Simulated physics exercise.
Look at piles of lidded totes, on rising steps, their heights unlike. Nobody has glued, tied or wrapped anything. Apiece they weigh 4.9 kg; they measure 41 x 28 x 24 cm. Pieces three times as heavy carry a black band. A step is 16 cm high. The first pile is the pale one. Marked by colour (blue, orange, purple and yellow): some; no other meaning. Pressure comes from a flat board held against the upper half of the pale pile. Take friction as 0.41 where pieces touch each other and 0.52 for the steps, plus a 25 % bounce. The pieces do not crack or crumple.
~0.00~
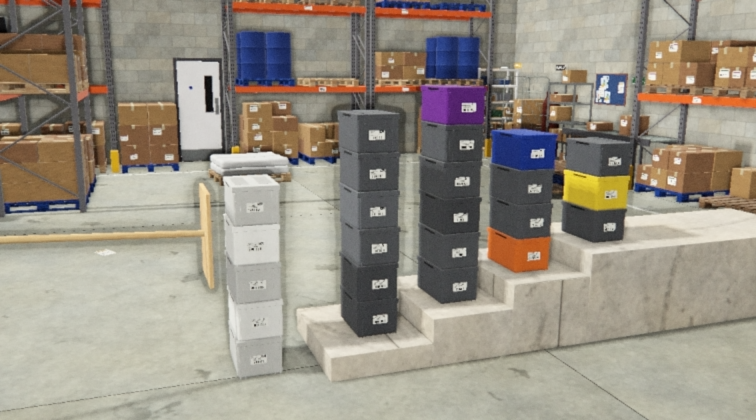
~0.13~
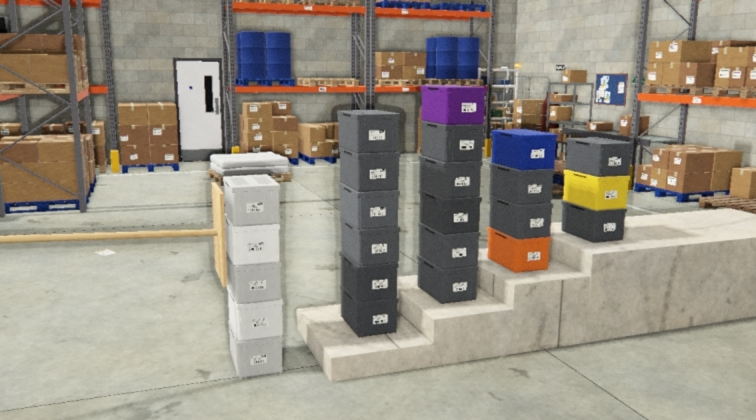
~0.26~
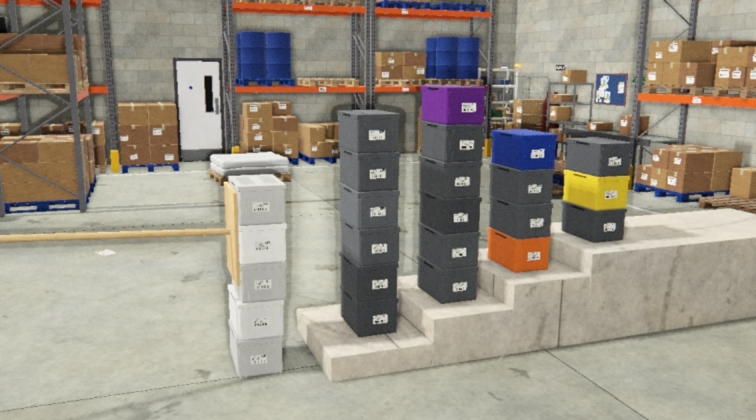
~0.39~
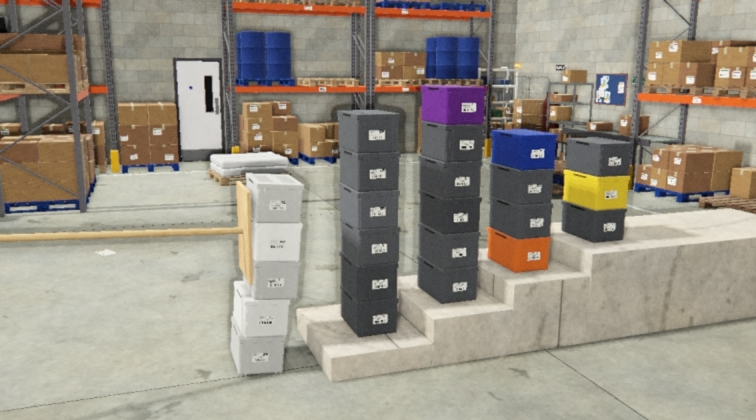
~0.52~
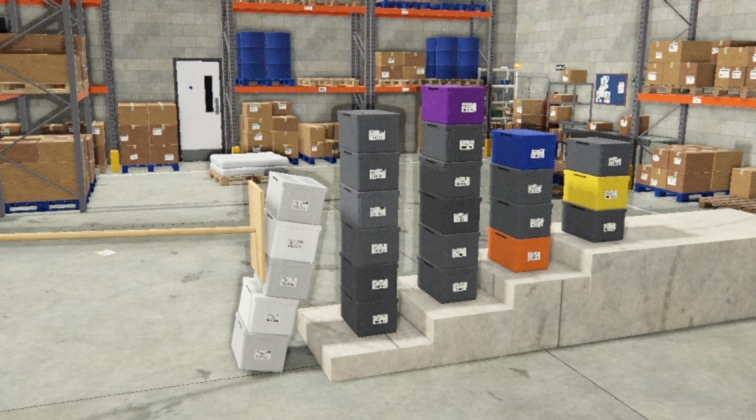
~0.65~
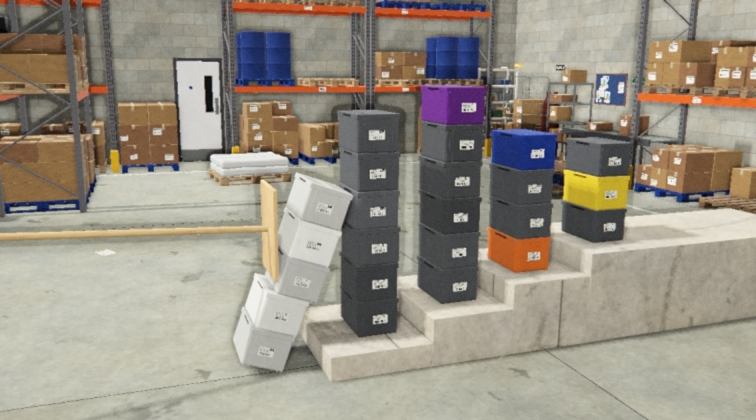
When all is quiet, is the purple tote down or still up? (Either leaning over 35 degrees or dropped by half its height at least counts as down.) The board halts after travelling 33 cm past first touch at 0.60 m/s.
Most likely it fails.
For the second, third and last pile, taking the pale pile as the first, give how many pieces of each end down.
The second pile gives 6, the third 6, the last 3.
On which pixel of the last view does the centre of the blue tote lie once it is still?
Check around (641, 214) in the last image.
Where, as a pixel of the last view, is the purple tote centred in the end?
Look near (537, 154) in the last frame.
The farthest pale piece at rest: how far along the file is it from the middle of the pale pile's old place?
I'd say close to 90 cm along.
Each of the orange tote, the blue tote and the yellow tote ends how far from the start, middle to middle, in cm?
The orange one ends 10 cm from where it began, the blue one 120 cm, and the yellow one 70 cm.
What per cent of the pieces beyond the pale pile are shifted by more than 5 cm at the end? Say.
100 in a hundred.
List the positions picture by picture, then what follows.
In the first frame (pixels give the middle of a visible side), board (210, 229) 12 cm short; purple tote (466, 106); yellow tote (579, 190); blue tote (539, 153); none of the others has stirred.
The second frame shows board (223, 228) 42 mm short; purple tote (466, 106).
The third frame shows board (237, 227) 36 mm in; purple tote (466, 106).
The fourth frame shows board (250, 226) 11 cm in, top of the pale pile leaning 5°; purple tote (466, 106); none of the others has stirred.
The fifth frame shows board (263, 225) 19 cm in, top of the pale pile leaning 12°; purple tote (466, 106); none of the others has stirred.
The sixth frame shows board (276, 224) 27 cm in, top of the pale pile leaning 20°; purple tote (466, 106); blue tote (539, 153); yellow tote (579, 190); none of the others has stirred.
After 1.70 s, 5 of the pale pile down; none of the 19 other totes down, 12 disturbed; purple tote 7° from how it stood.
After 2.62 s, 5 of the pale pile down; 10 of the 19 other totes down; purple tote 15° from how it stood, 8 cm lower; orange tote 32° from how it stood.
In the end (4.2 s), 5 of the pale pile down; 19 of the 19 other totes down; purple tote 53° from how it stood, 36 cm lower; yellow tote on its side; blue tote on its side. From the last view, middles, purple tote near (537, 154), yellow tote near (664, 211).
